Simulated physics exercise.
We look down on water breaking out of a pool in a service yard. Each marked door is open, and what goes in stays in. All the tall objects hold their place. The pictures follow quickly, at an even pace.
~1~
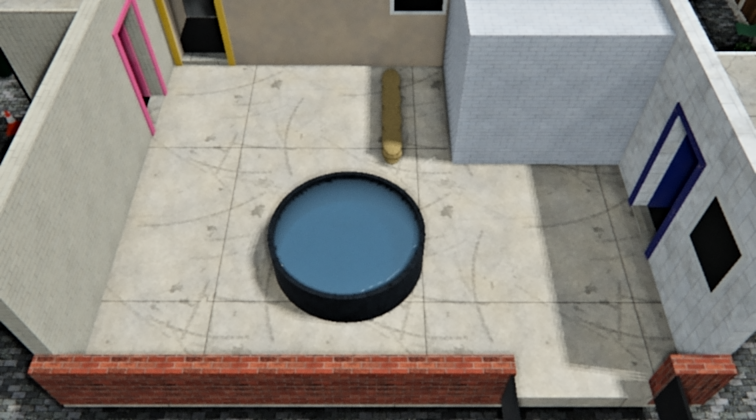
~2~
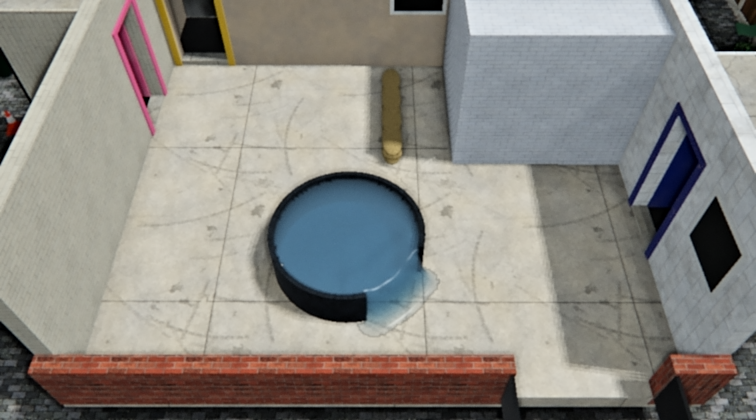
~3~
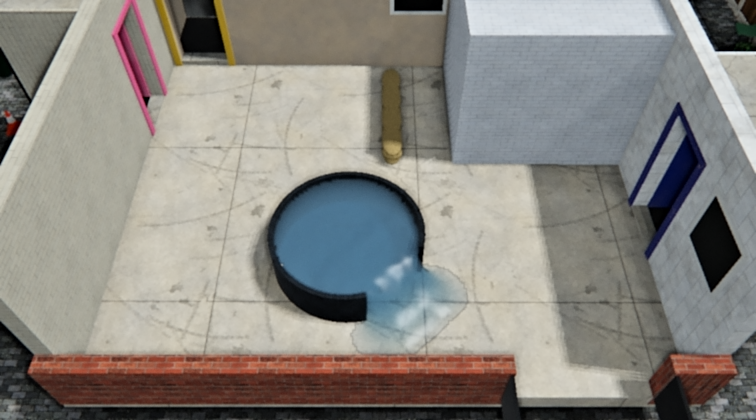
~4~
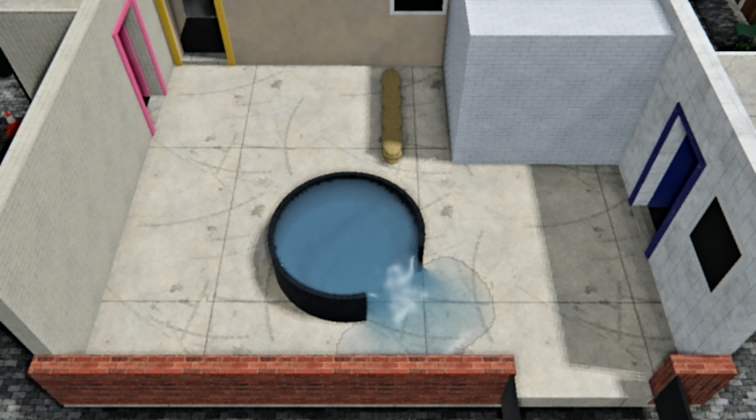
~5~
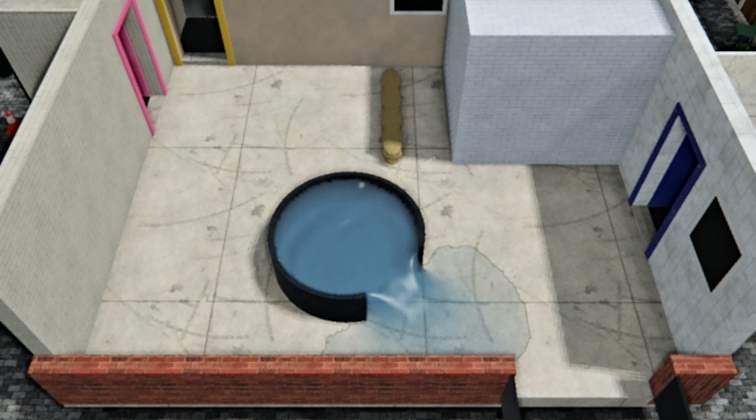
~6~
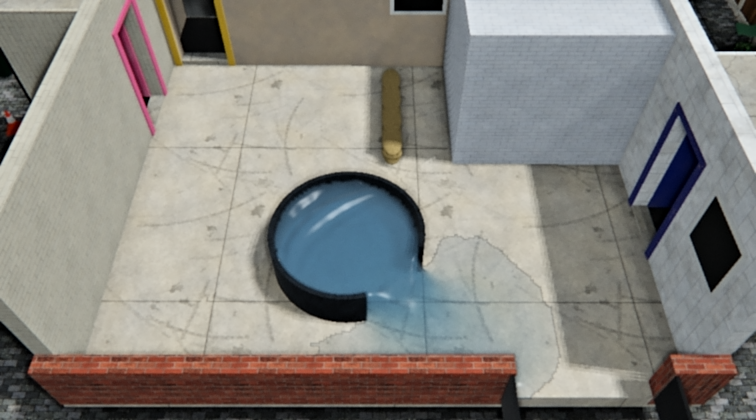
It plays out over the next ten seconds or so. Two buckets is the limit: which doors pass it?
In the end: The blue door takes more than that; the pink door stays under that; the yellow door stays under that.
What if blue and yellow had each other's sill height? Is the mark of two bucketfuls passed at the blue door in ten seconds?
The blue one stays under.
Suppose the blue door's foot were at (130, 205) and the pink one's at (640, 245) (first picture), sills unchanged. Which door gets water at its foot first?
That is the pink door.
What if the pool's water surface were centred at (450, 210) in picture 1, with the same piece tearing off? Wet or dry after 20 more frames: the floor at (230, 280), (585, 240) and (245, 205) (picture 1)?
One after the other: No water, under water, dry.
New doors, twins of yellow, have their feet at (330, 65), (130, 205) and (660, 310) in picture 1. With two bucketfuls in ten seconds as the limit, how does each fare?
In that order: Keeps below it, takes less, takes more.
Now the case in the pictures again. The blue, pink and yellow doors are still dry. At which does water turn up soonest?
The blue-painted one.
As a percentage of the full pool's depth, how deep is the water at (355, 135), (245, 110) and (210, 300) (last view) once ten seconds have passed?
In turn 2, 2 and 4 in a hundred.
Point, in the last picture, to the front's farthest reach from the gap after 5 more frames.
Roughly at (654, 380).
A moment on, water covers 15 % of the floor; the blue door not reached, the pink door not reached, the yellow door not reached.
Next, water covers 25 % of the floor; the blue door not reached, the pink door not reached, the yellow door not reached.
Then, water covers 35 % of the floor; the blue door under two buckets in, the pink door not reached, the yellow door not reached.
Later, water covers 50 % of the floor; the blue door over two buckets in, the pink door not reached, the yellow door not reached.
In the end, water covers 75 % of the floor; the blue door over two buckets in, the pink door not reached, the yellow door not reached.
